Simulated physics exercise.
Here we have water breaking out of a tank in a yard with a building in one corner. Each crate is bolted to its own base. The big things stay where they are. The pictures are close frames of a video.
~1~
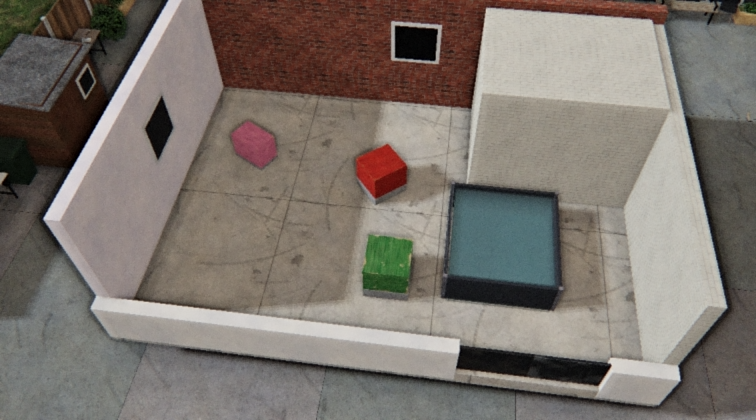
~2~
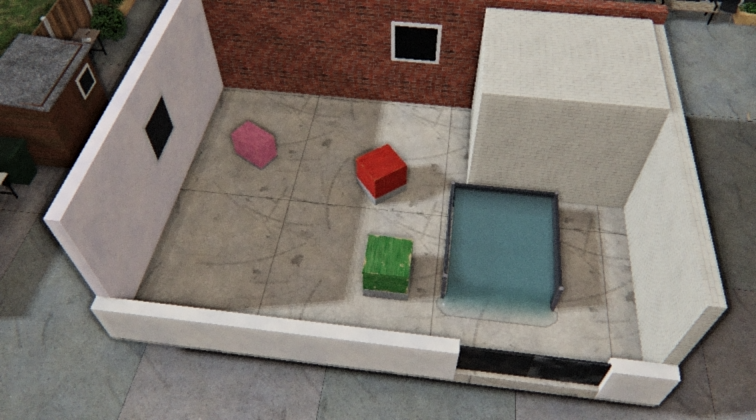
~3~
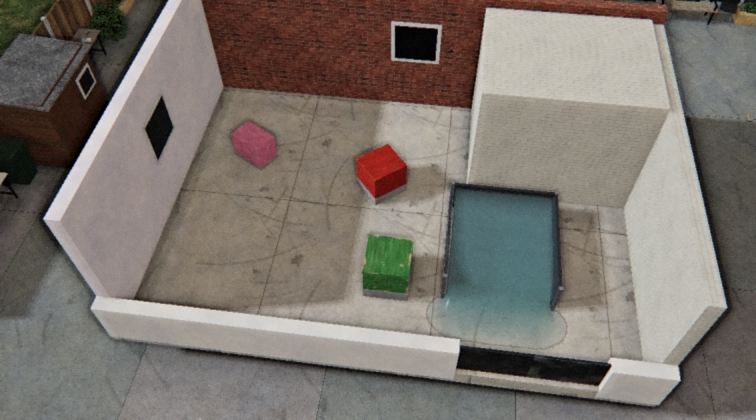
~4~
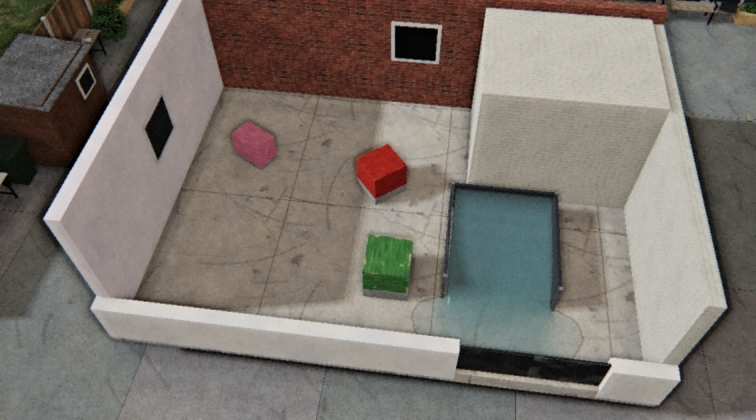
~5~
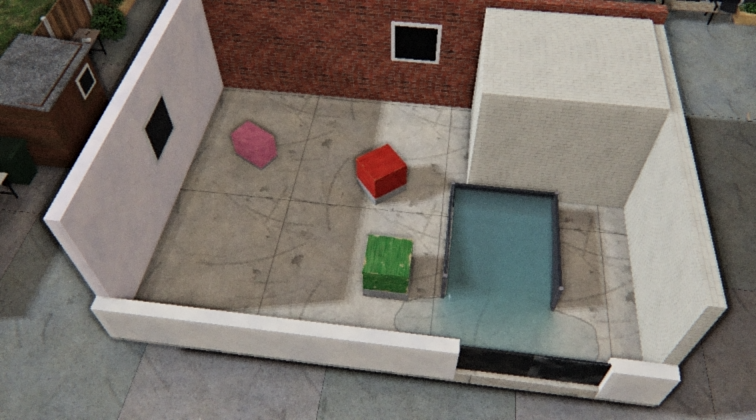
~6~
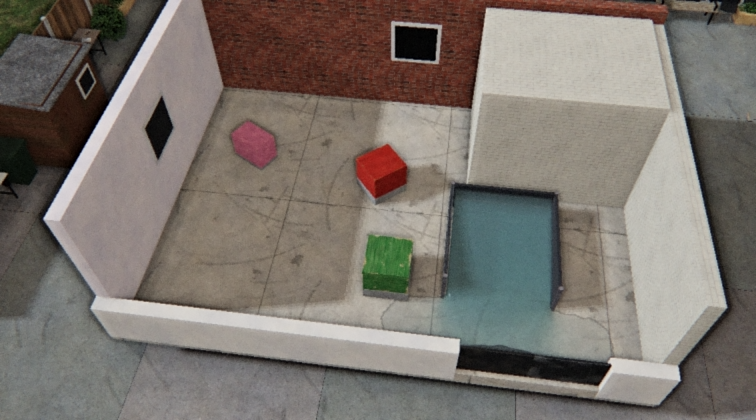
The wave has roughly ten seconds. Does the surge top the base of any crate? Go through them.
In the end: The green crate escapes dry; the pink crate is wetted; the red crate escapes dry.
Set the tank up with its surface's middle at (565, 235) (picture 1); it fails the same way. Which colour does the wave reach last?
It is the crate marked pink.
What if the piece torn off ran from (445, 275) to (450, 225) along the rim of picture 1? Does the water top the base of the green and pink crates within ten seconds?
My reading: Green takes water; pink gets wet.
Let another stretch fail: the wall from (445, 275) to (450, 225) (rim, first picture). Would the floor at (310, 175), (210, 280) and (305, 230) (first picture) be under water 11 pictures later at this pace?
In that order: Wet, clear, flooded.
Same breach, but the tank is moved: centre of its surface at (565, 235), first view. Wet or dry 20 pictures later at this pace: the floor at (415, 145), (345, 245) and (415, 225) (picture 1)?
One after the other: Dry, no water, flooded.
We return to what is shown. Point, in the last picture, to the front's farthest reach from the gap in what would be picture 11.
At about (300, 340).
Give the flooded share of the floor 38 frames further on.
About 70 per cent.
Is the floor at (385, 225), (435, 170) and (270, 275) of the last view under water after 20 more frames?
In turn: Dry, free of water, awash.
A moment on, water covers 15 % of the floor; the green crate water round its plinth, the pink crate not reached, the red crate not reached.
Next, water covers 25 % of the floor; the green crate water round its plinth, the pink crate not reached, the red crate not reached.
Then, water covers 50 % of the floor; the green crate water round its plinth, the pink crate not reached, the red crate not reached.
Later, water covers 70 % of the floor; the green crate water round its plinth, the pink crate water round its plinth, the red crate water round its plinth.
In the end, water covers 95 % of the floor; the green crate stayed above the water, the pink crate was topped, the red crate stayed above the water.
